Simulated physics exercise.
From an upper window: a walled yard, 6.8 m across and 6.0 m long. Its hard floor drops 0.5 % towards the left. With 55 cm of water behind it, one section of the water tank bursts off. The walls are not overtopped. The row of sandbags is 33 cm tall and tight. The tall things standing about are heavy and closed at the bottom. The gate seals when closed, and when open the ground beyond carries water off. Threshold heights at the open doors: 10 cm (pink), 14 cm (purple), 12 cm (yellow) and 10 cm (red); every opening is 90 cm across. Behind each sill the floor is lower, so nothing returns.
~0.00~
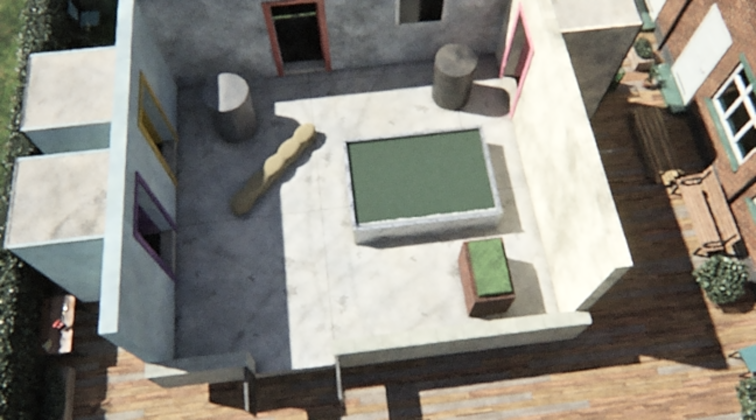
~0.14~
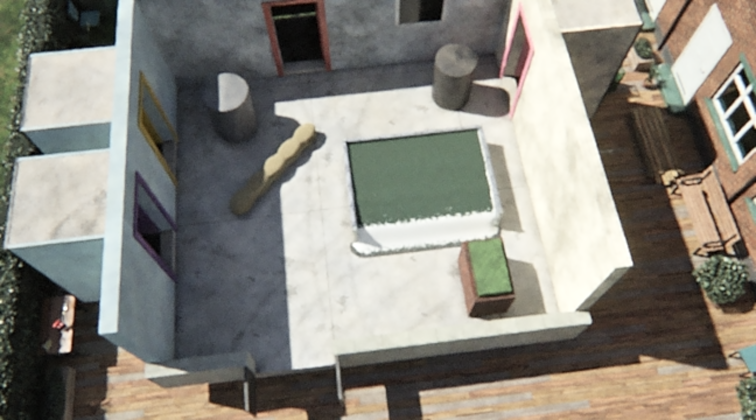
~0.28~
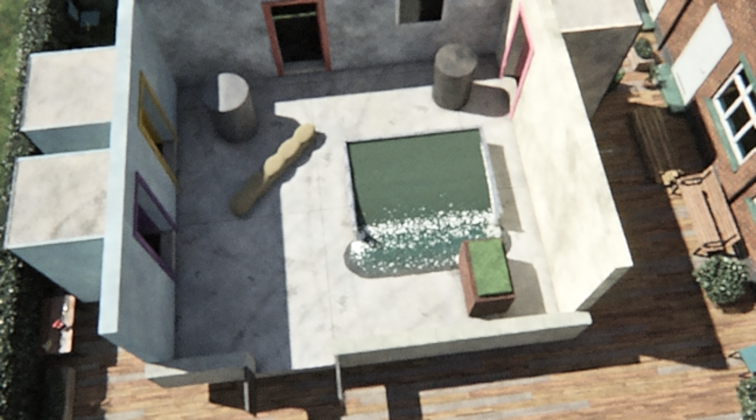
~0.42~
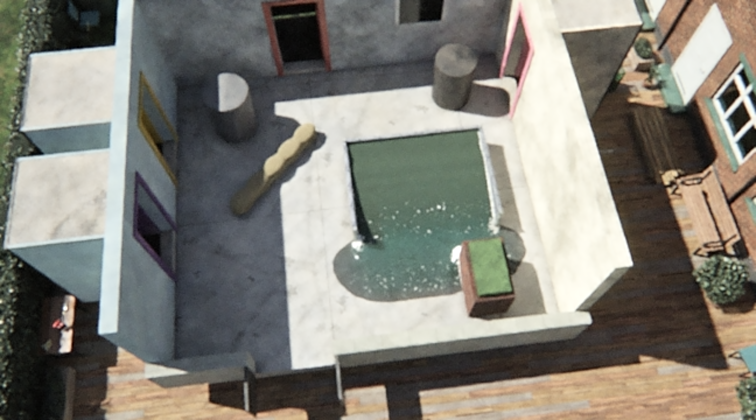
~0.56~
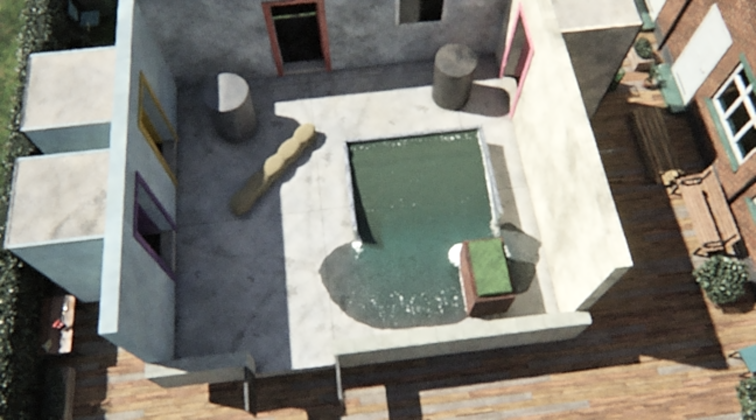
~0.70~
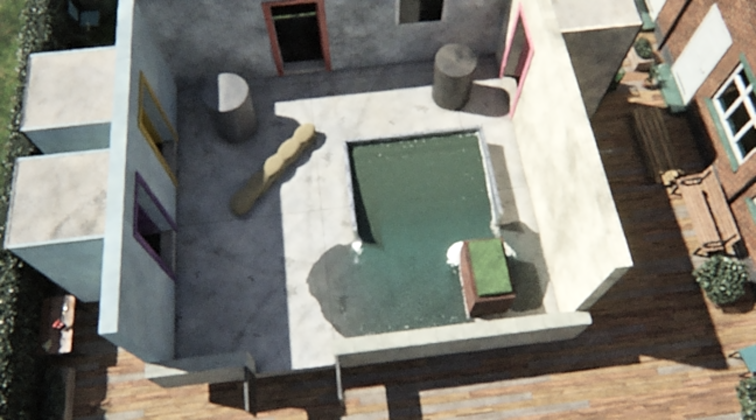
Water burst out of the near side of a rectangular tank of green water in a walled yard, foaming white at first, then spread across the pale floor in a rounded pool around a grass-topped box.
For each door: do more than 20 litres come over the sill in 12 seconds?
Door by door: At the pink door it does not reach the limit; at the purple door it does not reach the limit; at the yellow door it does not reach the limit; at the red door it does not reach the limit.
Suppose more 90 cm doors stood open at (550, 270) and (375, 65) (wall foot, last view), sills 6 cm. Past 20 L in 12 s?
In that order: Above, not over.
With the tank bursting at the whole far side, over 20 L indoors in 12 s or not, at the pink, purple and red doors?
Then: Pink above, purple under, red over.
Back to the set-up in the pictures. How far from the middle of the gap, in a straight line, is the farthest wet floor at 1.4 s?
About 3.2 m.
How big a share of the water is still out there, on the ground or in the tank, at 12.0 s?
About 86 per cent.
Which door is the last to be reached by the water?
It is the red one.
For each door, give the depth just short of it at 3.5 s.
Depths in cm: Pink 2, purple 12, yellow 0, red 0.
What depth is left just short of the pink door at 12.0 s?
Some 4.5 cm.
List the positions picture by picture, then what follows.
The first frame shows the water tank at (420, 178) is whole and still, 55 cm deep.
In the second frame, water pours out at (426, 230) and has run 1.4 m, to (353, 245); typically 8 cm deep outside, 55 cm at the water tank's back.
In the third frame, the front is at a hidden place, 1.5 m from the gap at (426, 230); 1.6 m2 of floor is under water; 55 cm left at the back of the water tank.
In the fourth frame, the front is at (344, 280), 1.8 m from the gap at (426, 230); 2.9 m2 of floor is under water; 55 cm left at the back of the water tank.
In the fifth frame, the front is at (336, 297), 2.1 m from the gap at (426, 231); 4.3 m2 of floor is under water; 49 cm left at the back of the water tank.
In the sixth frame, water pours out at (426, 231) and has run 2.4 m, to a hidden place; typically 7 cm deep outside, 46 cm at the water tank's back.
After 1.4 s water covers 25 % of the floor and is deepest (42 cm) near (411, 330); pink door not reached, purple door not reached, yellow door not reached, red door not reached.
After 2.2 s water covers 30 % of the floor and is deepest (38 cm) near (533, 325); pink door not reached, purple door not reached, yellow door not reached, red door not reached.
After 3.5 s water covers 45 % of the floor and is deepest (26 cm) near (175, 359); pink door 2 cm at the sill, 0 L in, purple door 12 cm at the sill, 0 L in, yellow door not reached, red door not reached.
After 7.0 s water covers 85 % of the floor and is deepest (16 cm) near (177, 109); pink door 9 cm at the sill, 0 L in, purple door 9 cm at the sill, 0 L in, yellow door 6 cm at the sill, 0 L in, red door 4 cm at the sill, 0 L in.
After 12.0 s water covers 95 % of the floor and is deepest (10 cm) near (177, 170); pink door 5 cm at the sill, 0 L in, purple door 7 cm at the sill, 0 L in, yellow door 9 cm at the sill, 0 L in, red door 5 cm at the sill, 0 L in.
